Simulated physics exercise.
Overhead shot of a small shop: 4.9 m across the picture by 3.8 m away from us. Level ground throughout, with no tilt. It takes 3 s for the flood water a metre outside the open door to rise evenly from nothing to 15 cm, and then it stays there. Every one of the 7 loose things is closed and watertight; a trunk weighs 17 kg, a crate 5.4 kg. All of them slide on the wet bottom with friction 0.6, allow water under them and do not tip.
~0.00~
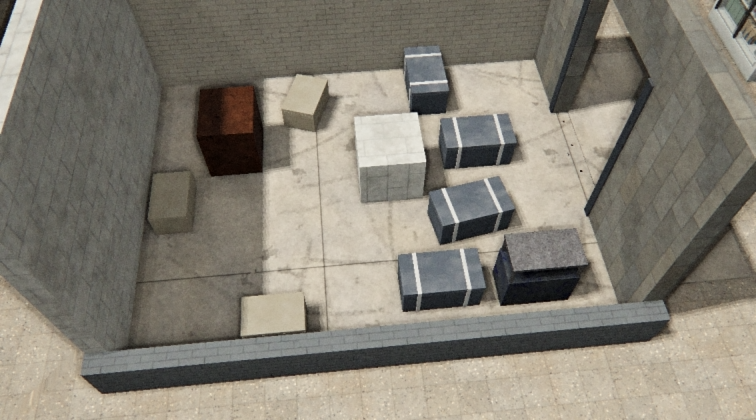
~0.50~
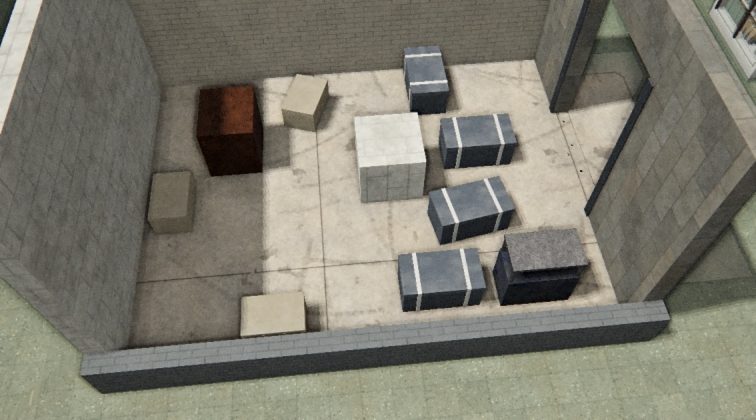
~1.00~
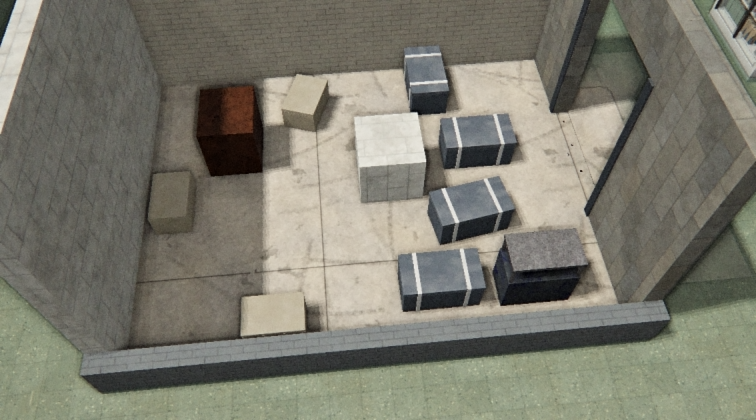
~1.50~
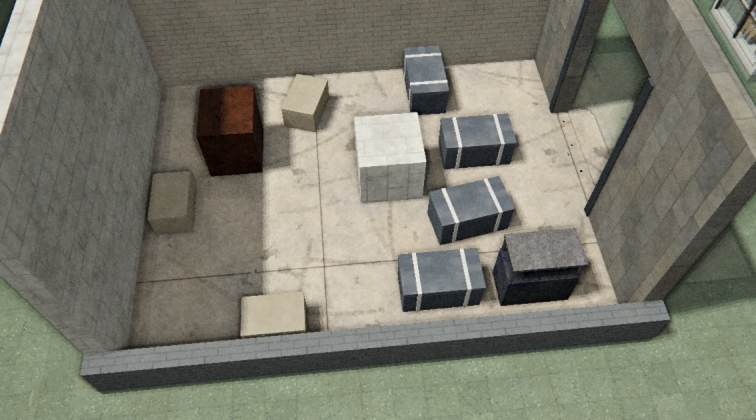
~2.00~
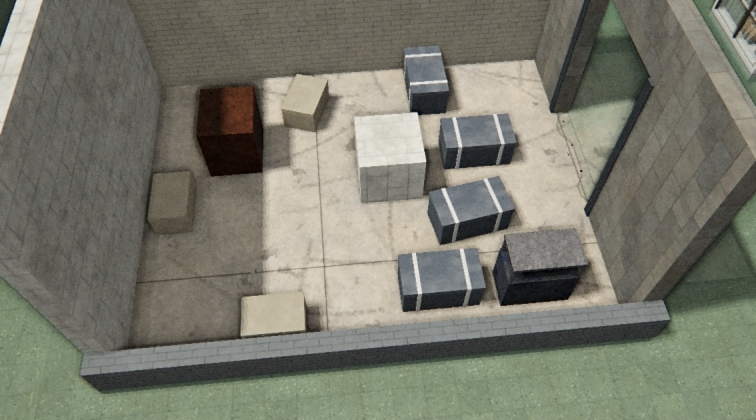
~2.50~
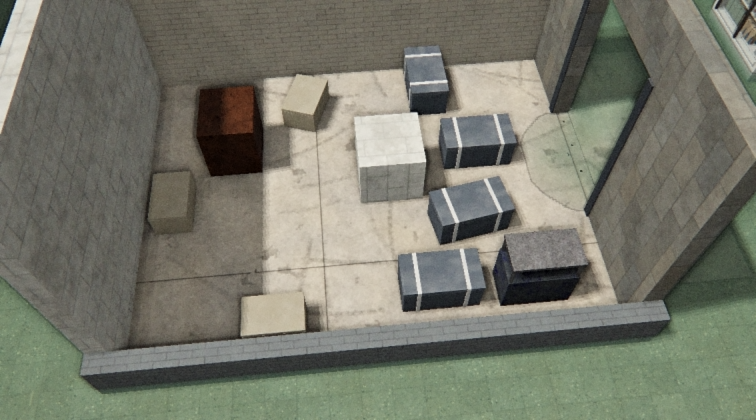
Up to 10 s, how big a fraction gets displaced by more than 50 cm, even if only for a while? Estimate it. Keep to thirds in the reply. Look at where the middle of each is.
My answer: One to two thirds.
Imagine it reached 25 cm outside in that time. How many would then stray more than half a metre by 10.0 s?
Result: 6.
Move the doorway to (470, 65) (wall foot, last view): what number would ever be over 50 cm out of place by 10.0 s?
The answer would then be 4.
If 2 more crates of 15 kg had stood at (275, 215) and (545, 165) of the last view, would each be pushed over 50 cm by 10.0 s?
Order as asked: Not as far and farther.
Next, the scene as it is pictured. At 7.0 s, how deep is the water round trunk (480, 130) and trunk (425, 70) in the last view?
I'd put it at 6 cm and 4 cm respectively.
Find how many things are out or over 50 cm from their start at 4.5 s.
I count 0.
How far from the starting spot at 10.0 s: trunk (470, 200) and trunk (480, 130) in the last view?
Respectively 200 and 150 centimetres.
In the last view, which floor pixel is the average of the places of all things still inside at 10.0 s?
About (299, 198).
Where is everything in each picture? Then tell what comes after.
The first frame shows a trunk at (478, 130), on the bottom; a crate at (273, 313) rests on the ground; 0.0 m2 under water; 0 of 7 have shifted.
The second frame shows a trunk at (478, 130) rests on the ground; a crate at (273, 313) rests on the ground; water covers 0.0 m2; 0 of 7 have shifted.
The third frame shows a trunk at (478, 130), on the bottom; a crate at (273, 313) rests on the ground; 0.0 m2 under water; 0 of 7 have shifted.
The fourth frame shows a trunk at (478, 130) rests on the ground; a crate at (273, 313), on the bottom; water covers 0.0 m2; 0 of 7 have shifted.
The fifth frame shows a trunk at (478, 130), on the bottom; a crate at (273, 313) rests on the ground; water covers 0.0 m2; 0 of 7 have shifted.
The sixth frame shows a trunk at (478, 130) rests on the ground; a crate at (273, 313), on the bottom; water covers 0.6 m2; 0 of 7 have shifted.
After 3.5 s 0 of 7 are over 50 cm from their spots; 0 afloat.
After 4.5 s 0 of 7 are over 50 cm from their spots; 0 afloat.
After 7.0 s 2 of 7 are over 50 cm from their spots; 0 afloat.
After 10.0 s 3 of 7 are over 50 cm from their spots, and 3 have been at some point; 6 afloat.
